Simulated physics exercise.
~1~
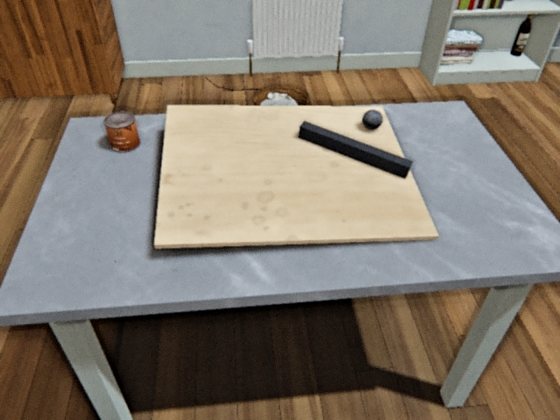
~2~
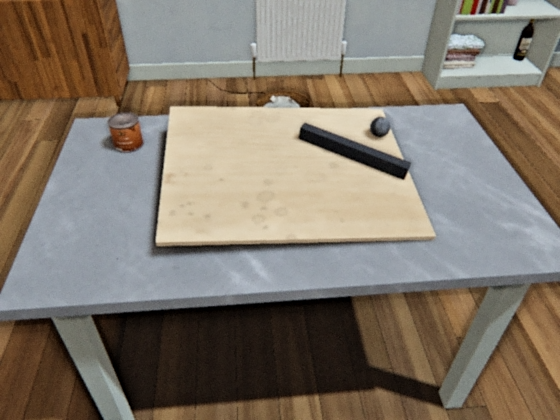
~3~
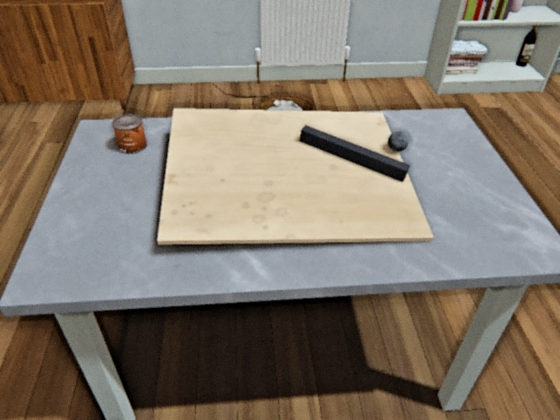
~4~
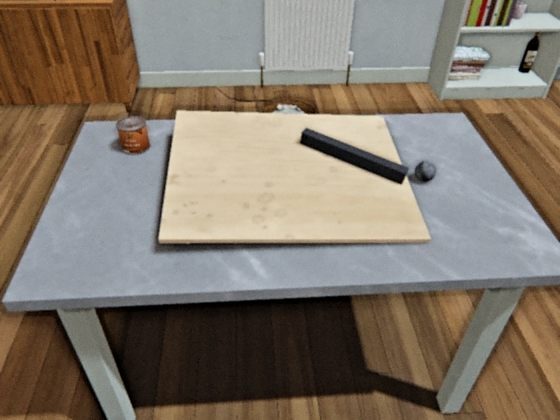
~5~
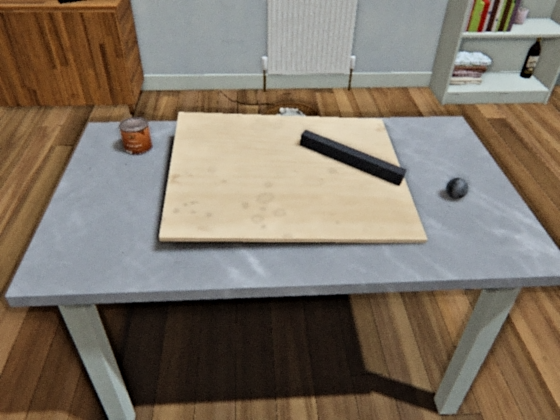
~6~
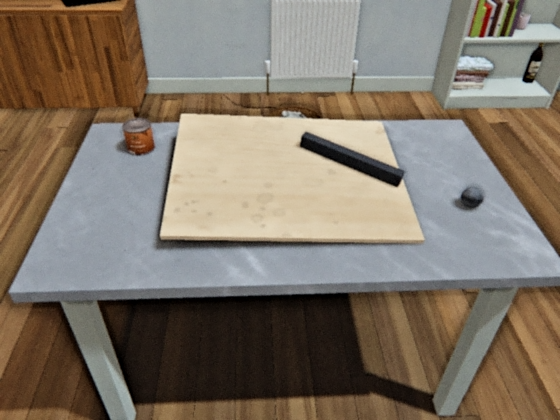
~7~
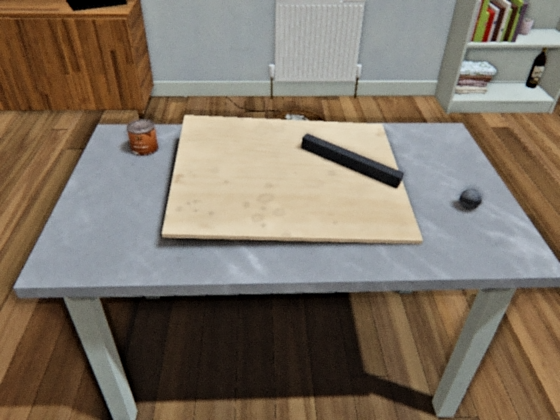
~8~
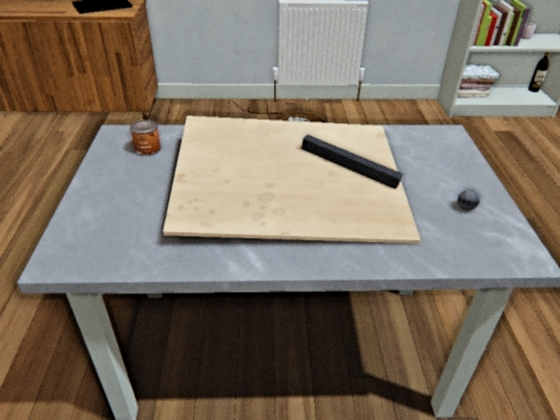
A tilted board lies on a table as a grey ball rolls off its right edge and stops.
